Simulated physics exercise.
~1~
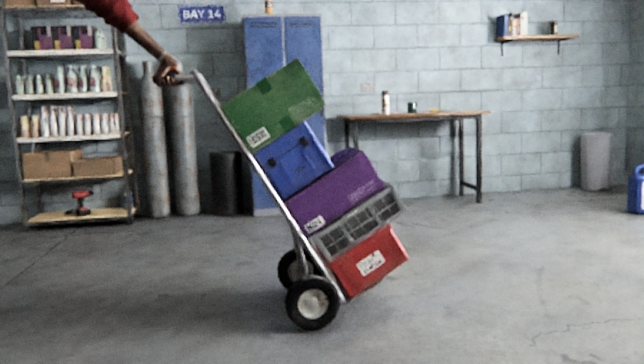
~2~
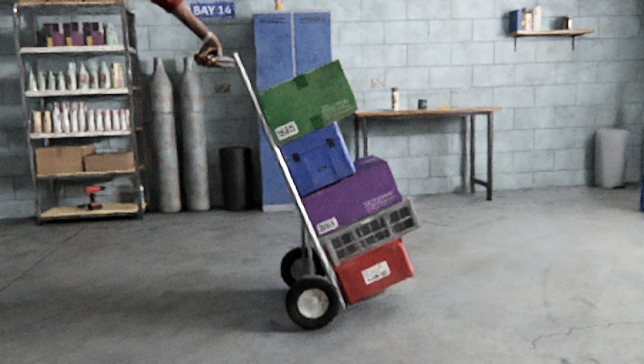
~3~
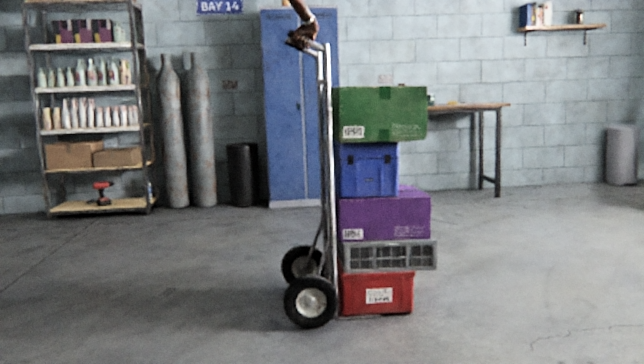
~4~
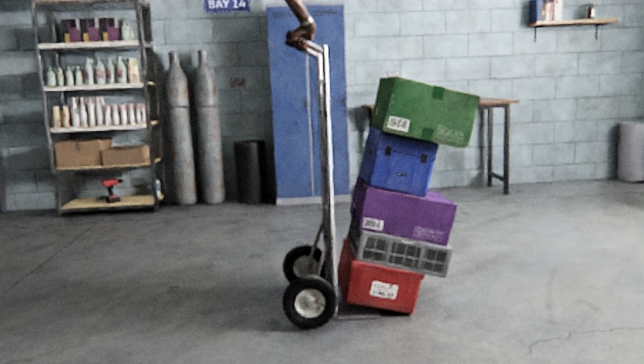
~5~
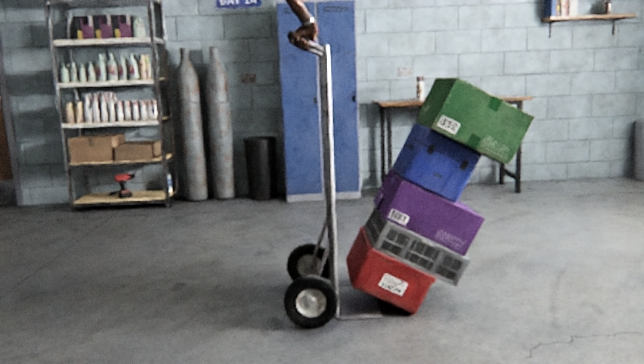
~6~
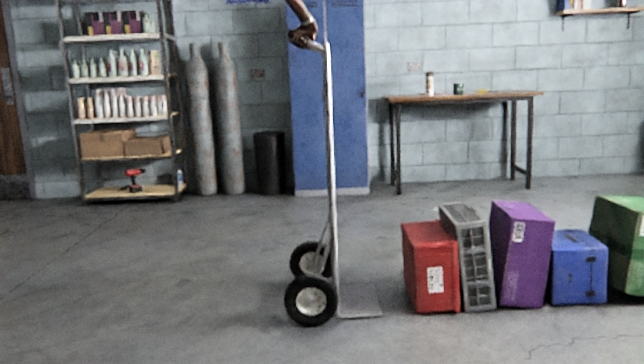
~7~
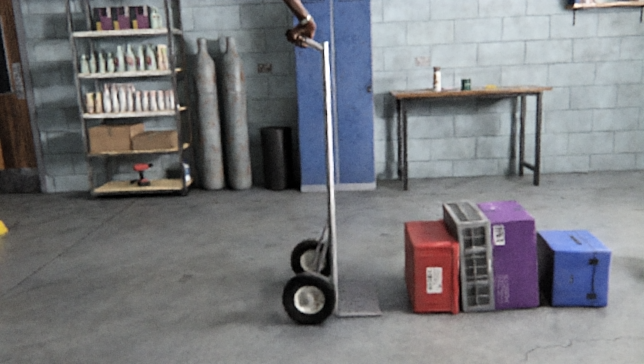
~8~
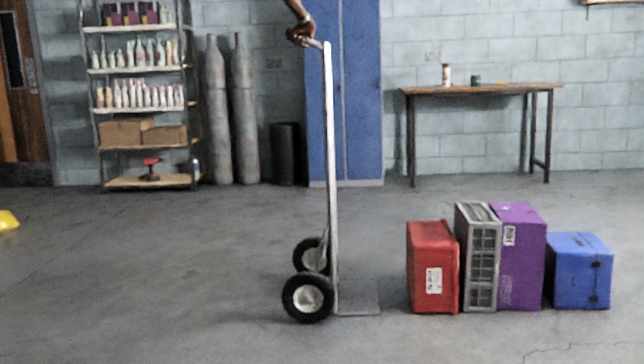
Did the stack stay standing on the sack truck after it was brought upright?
No, the stack pitched over to the right once the truck stood upright. Well over two of the pieces toppled or dropped from it, and they were left in a row on the floor.
